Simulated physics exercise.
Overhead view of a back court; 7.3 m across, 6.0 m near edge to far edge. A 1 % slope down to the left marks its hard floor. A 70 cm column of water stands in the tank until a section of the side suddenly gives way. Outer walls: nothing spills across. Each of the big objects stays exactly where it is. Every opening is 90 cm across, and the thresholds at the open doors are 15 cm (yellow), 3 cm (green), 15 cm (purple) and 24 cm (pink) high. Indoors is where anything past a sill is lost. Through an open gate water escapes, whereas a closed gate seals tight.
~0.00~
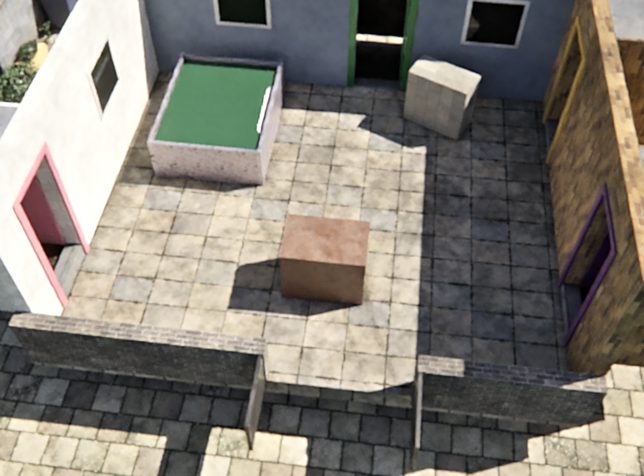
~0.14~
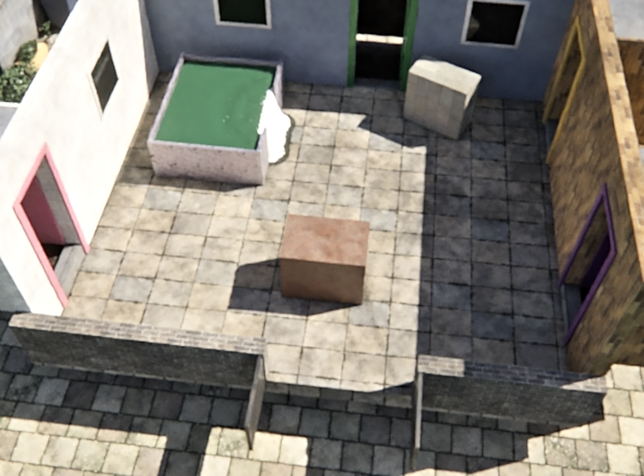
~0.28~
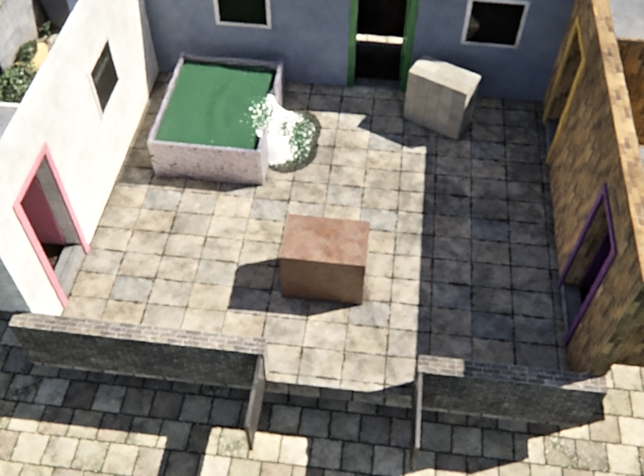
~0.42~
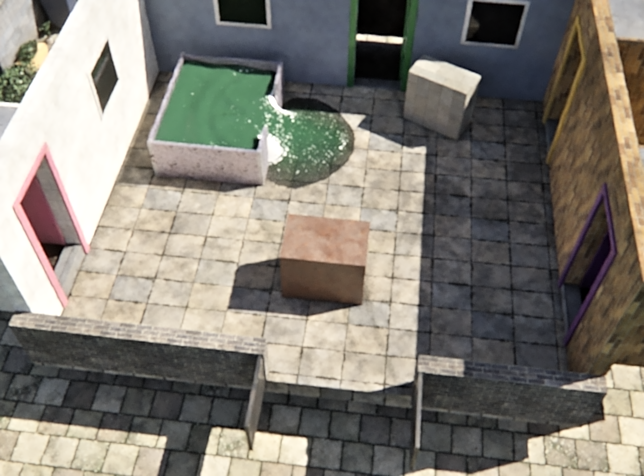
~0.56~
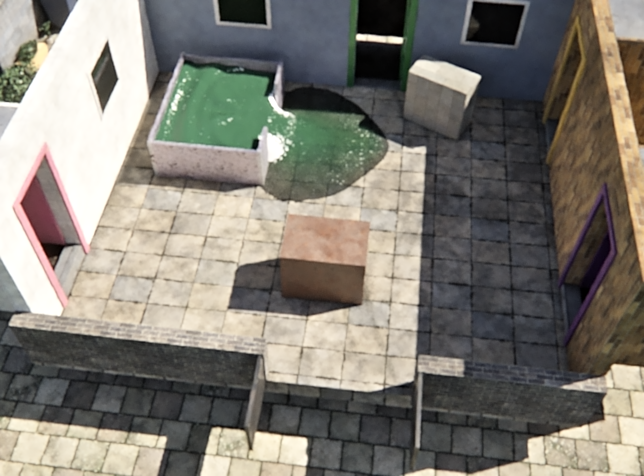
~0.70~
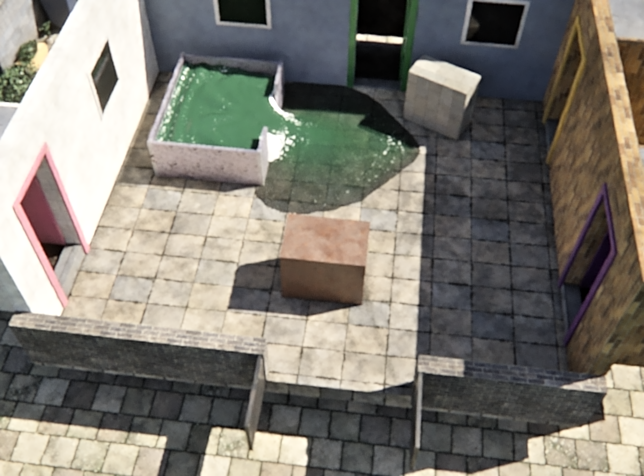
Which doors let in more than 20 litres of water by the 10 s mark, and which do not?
By then, the yellow door does not, the green door lets in more than that, the purple door does not, the pink door does not.
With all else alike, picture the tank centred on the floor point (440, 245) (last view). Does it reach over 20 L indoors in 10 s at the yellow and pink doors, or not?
Result - yellow door does not exceed it, pink door does not exceed it.
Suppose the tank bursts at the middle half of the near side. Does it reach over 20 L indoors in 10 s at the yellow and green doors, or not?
Against that limit the yellow door gives a lower amount and the green door gives a lower amount.
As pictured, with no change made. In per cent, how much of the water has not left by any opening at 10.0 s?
84 %.
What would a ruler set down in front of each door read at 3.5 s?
You'd see yellow at 14 cm, green at 13 cm, purple at 12 cm and pink at 0 cm.
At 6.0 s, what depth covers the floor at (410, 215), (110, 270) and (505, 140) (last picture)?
2, 0, 8 cm.
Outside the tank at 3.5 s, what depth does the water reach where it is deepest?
Around 28 centimetres deep.
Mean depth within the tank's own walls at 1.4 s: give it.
The average depth is around 47 cm.
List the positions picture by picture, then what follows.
The first frame shows the tank at (219, 104) is whole and still, 70 cm deep.
In the second frame, water pours out at (271, 129) and has run 0.6 m, to (276, 162); typically 7 cm deep outside, 70 cm at the tank's back.
In the third frame, water pours out at (271, 129) and has run 0.9 m, to (308, 159); typically 11 cm deep outside, 70 cm at the tank's back.
In the fourth frame, the front is at (347, 153), 1.4 m from the gap at (271, 130); 2.2 m2 of floor is under water; 69 cm left at the back of the tank.
In the fifth frame, water pours out at (271, 129) and has run 2.0 m, to (381, 153); typically 6 cm deep outside, 62 cm at the tank's back.
In the sixth frame, the front is at (412, 156), 2.5 m from the gap at (271, 129); 5.3 m2 of floor is under water; 59 cm left at the back of the tank.
After 1.4 s water covers 30 % of the floor and is deepest (34 cm) near (285, 138); yellow door not reached, green door 11 cm at the sill, 4 L in, purple door not reached, pink door not reached.
After 2.2 s water covers 45 % of the floor and is deepest (28 cm) near (544, 198); yellow door 10 cm at the sill, 1 L in, green door 16 cm at the sill, 46 L in, purple door not reached, pink door not reached.
After 3.5 s water covers 55 % of the floor and is deepest (28 cm) near (561, 396); yellow door 14 cm at the sill, 2 L in, green door 13 cm at the sill, 112 L in, purple door 12 cm at the sill, 0 L in, pink door not reached.
After 6.0 s water covers 65 % of the floor and is deepest (16 cm) near (534, 393); yellow door 8 cm at the sill, 2 L in, green door 9 cm at the sill, 197 L in, purple door 10 cm at the sill, 0 L in, pink door not reached.
After 10.0 s water covers 90 % of the floor and is deepest (13 cm) near (55, 330); yellow door 4 cm at the sill, 2 L in, green door 6 cm at the sill, 261 L in, purple door 8 cm at the sill, 0 L in, pink door 11 cm at the sill, 0 L in.
